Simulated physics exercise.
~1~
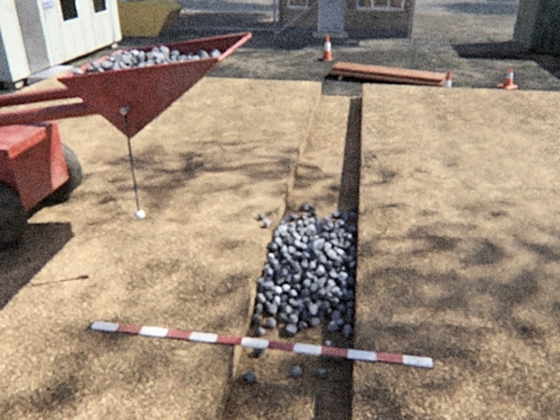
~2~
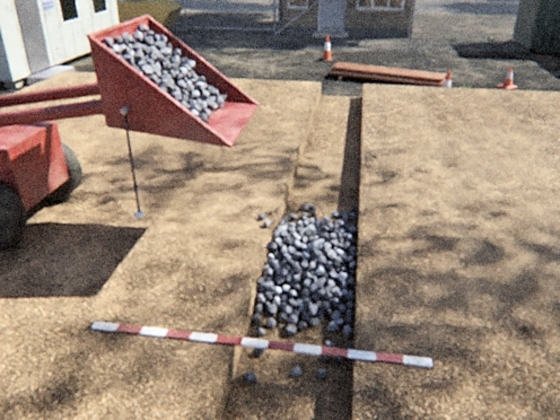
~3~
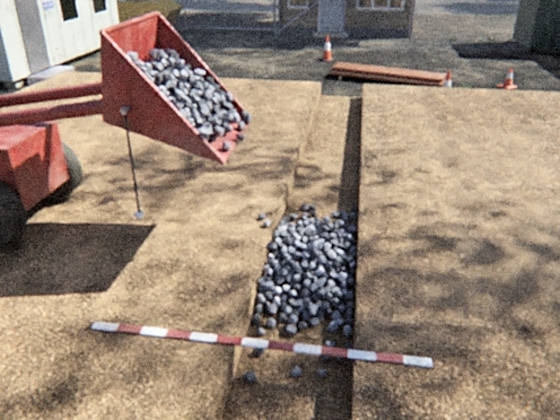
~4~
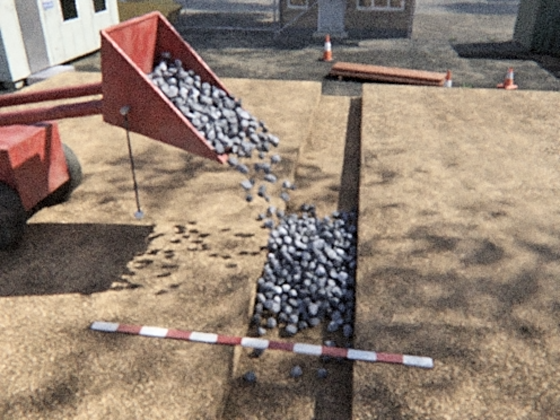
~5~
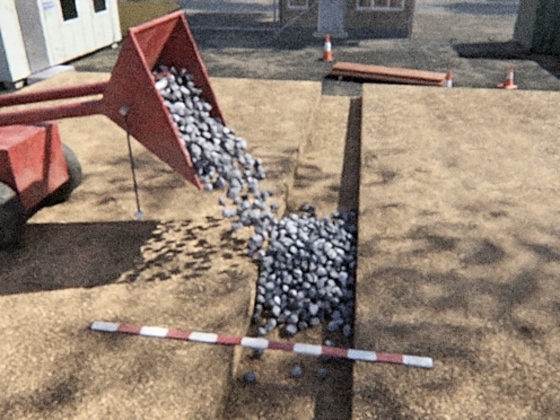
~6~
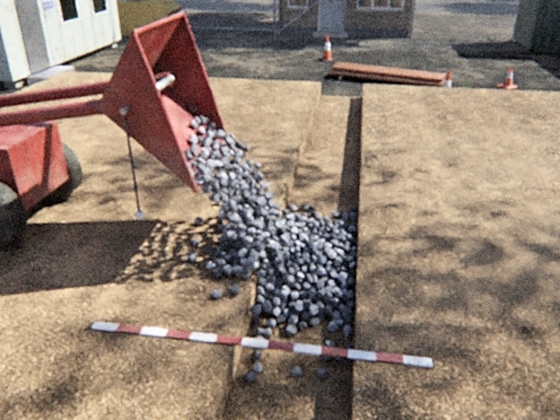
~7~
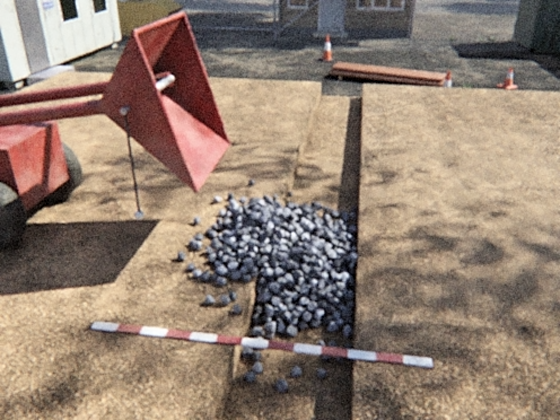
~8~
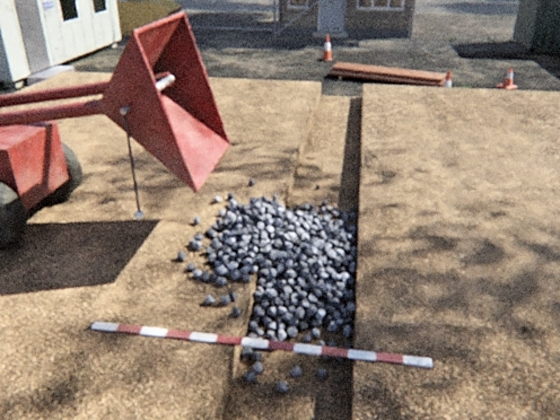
A red loader bucket full of grey stones tipped forward in stages, spilling them down to the right onto the pile already in the trench, until it hung empty, with stones heaped in the trench and scattered over its left edge.
